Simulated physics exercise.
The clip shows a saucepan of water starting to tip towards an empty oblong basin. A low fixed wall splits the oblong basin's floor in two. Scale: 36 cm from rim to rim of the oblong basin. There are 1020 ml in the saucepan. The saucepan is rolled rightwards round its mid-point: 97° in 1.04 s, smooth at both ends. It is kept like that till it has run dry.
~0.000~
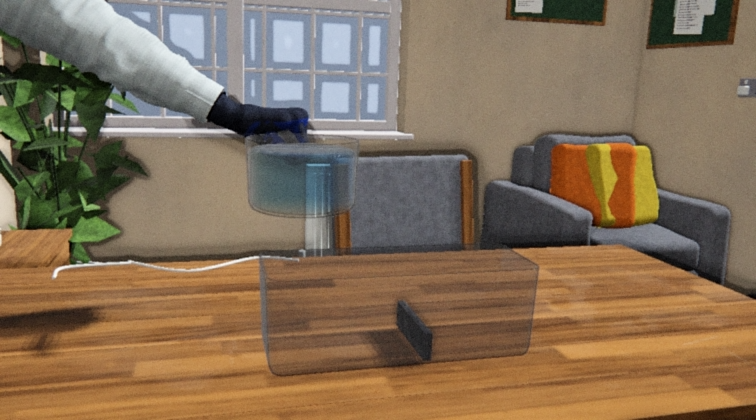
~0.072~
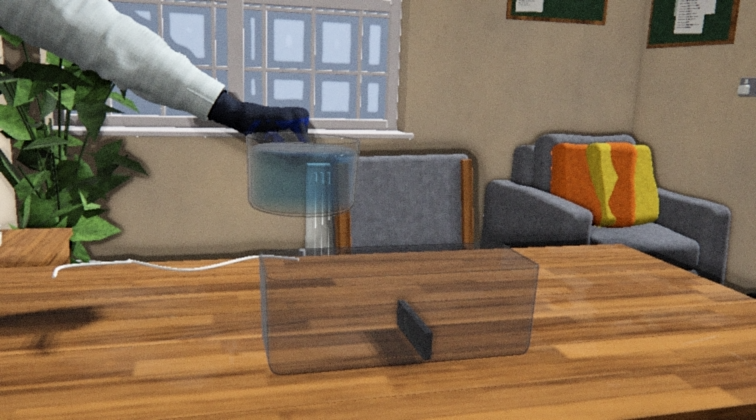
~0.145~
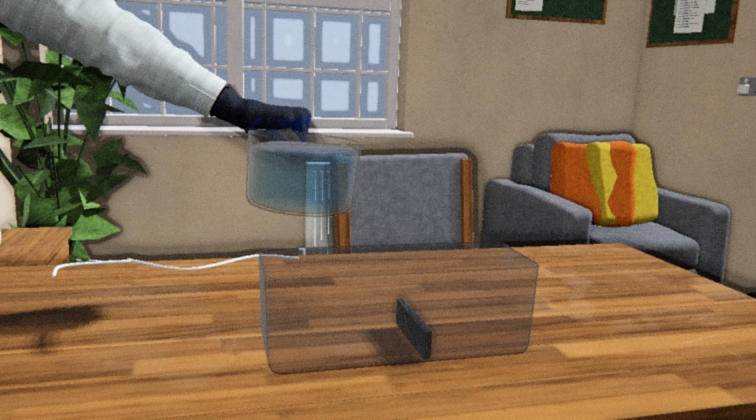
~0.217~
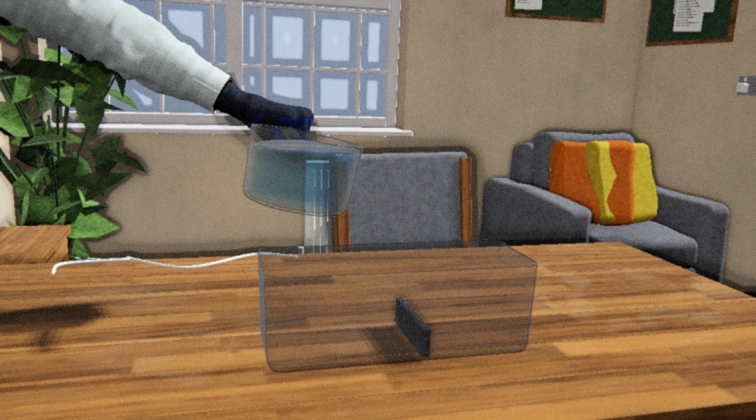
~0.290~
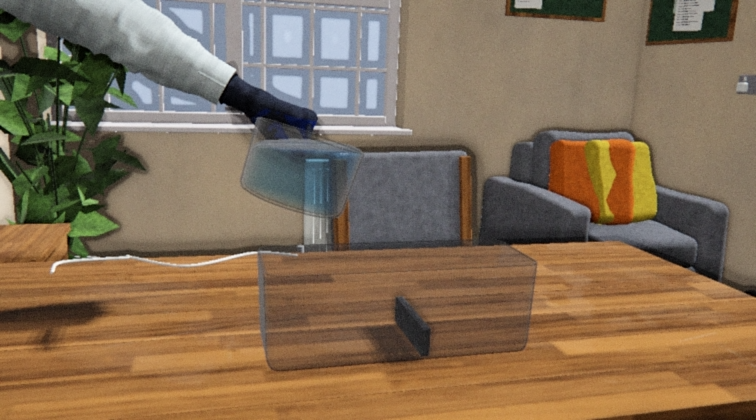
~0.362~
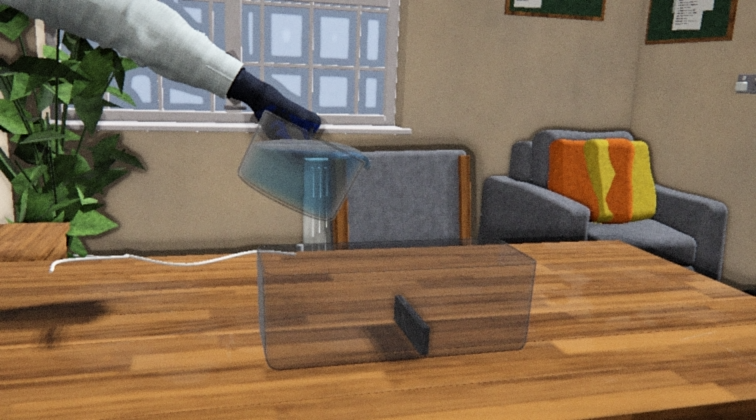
An arm in a pale sleeve and dark glove reaches in from the upper left of a room, seen from just above a wooden table, with a window, leafy plant, grey chair and armchair with an orange and yellow cushion behind. The glove holds a clear saucepan of blue water above an empty, see-through oblong basin containing a small dark wall. The saucepan, level at first, tilts smoothly rightwards while the camera stays almost still.
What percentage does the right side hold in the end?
The far part has some 38 per cent.
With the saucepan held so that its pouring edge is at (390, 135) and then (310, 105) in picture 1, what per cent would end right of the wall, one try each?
First 70, then 10 per cent.
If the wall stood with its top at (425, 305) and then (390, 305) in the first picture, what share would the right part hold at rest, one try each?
First 10, then 65 per cent.
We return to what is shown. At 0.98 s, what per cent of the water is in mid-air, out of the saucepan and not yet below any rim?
Near 7 in a hundred.
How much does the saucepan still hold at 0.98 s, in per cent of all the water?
Near 14 in a hundred.
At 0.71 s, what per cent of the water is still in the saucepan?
About 50 per cent.
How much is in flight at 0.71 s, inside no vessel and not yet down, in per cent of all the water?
Near 26 in a hundred.
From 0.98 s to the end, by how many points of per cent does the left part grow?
Some 18 per cent.
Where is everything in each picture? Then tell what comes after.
Tilt 0°; pouring edge (357, 141); surface from (249, 149) to (354, 150); the oblong basin's rim runs from (263, 267) to (520, 256); the wall's top is at (414, 317), in the first frame.
Tilt 1°; pouring edge (358, 141); surface from (249, 148) to (355, 149), in the second frame.
Tilt 5°; pouring edge (359, 144); surface from (251, 147) to (355, 149), in the third frame.
Tilt 10°; pouring edge (360, 148); surface from (251, 145) to (357, 148), in the fourth frame.
Tilt 17°; pouring edge (362, 154); surface from (250, 147) to (361, 149), in the fifth frame.
Tilt 26°; pouring edge (362, 162); surface from (249, 151) to (360, 156); 3 per cent is over the edge, in the sixth frame.
By 0.71 s the tilt is 75° and 49 per cent is still to pour, 12 is left of the wall and 12 right of it.
By 0.98 s the tilt is 96° and 13 per cent is still to pour, 42 is left of the wall and 37 right of it.
By 1.25 s the tilt is 97° and 3 per cent is still to pour, 58 is left of the wall and 37 right of it.
By 1.54 s the tilt is 97° and 0 per cent is still to pour, 61 is left of the wall and 38 right of it.
At rest 61 per cent lies left of the wall, 38 right of it and 1 outside.
